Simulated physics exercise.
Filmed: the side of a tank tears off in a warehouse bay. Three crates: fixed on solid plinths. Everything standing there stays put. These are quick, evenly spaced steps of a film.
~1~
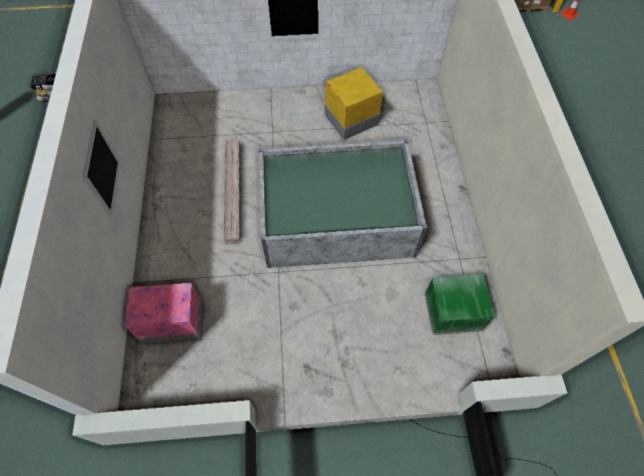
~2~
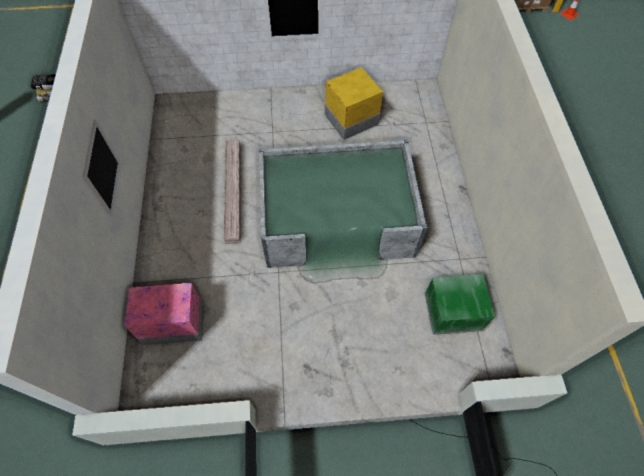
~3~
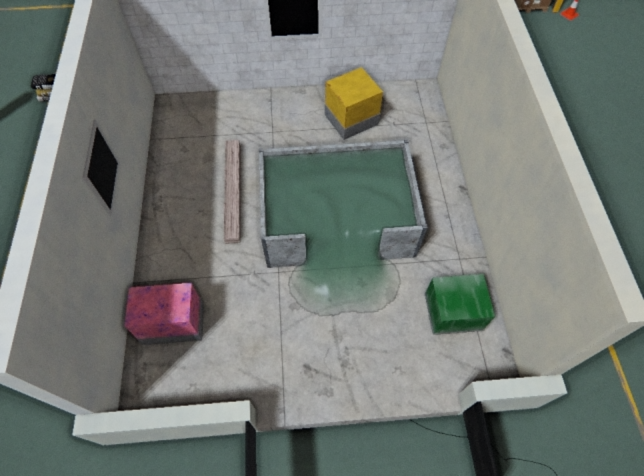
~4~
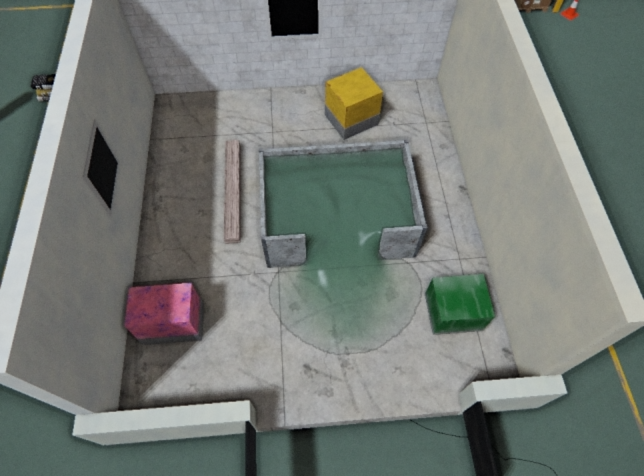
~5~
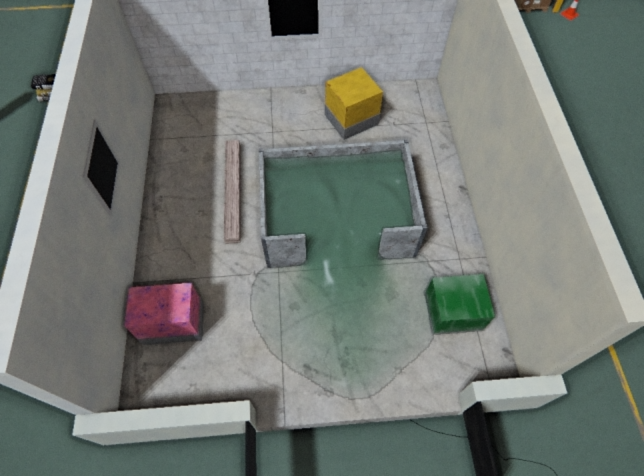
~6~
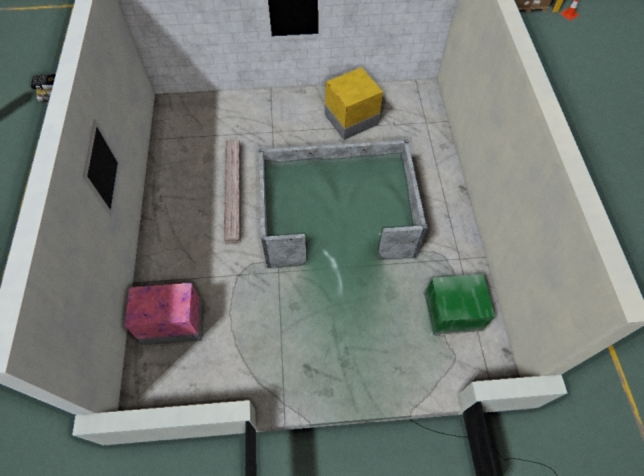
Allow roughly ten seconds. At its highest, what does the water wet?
The yellow crate sits high enough; the pink crate sits high enough; the green crate sits too low.
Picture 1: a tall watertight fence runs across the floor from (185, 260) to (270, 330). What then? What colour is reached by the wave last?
I say the yellow one.
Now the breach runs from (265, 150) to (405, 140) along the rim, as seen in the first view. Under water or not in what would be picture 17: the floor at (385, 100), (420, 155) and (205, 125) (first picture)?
Taking them in turn, I get sodden, then sodden, then sodden.
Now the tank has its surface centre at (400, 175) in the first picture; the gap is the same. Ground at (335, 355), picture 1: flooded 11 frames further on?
By then that patch is drenched.
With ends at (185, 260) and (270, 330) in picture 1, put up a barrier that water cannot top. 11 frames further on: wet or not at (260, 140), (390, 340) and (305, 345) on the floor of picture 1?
The first point comes out unwetted, the next inundated, the last inundated.
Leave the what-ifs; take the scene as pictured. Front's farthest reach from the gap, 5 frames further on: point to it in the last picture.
Somewhere near (157, 419).
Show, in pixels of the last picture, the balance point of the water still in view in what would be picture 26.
Roughly (329, 265).
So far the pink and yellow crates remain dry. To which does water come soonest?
That would be the crate marked pink.
A moment on, water covers 25 % of the floor; the yellow crate not reached, the pink crate water round its plinth, the green crate water round its plinth.
Next, water covers 30 % of the floor; the yellow crate not reached, the pink crate water round its plinth, the green crate water round its plinth.
Then, water covers 40 % of the floor; the yellow crate not reached, the pink crate water round its plinth, the green crate water round its plinth.
Later, water covers 60 % of the floor; the yellow crate water round its plinth, the pink crate water round its plinth, the green crate water round its plinth.
In the end, water covers 75 % of the floor; the yellow crate stayed above the water, the pink crate stayed above the water, the green crate was topped.
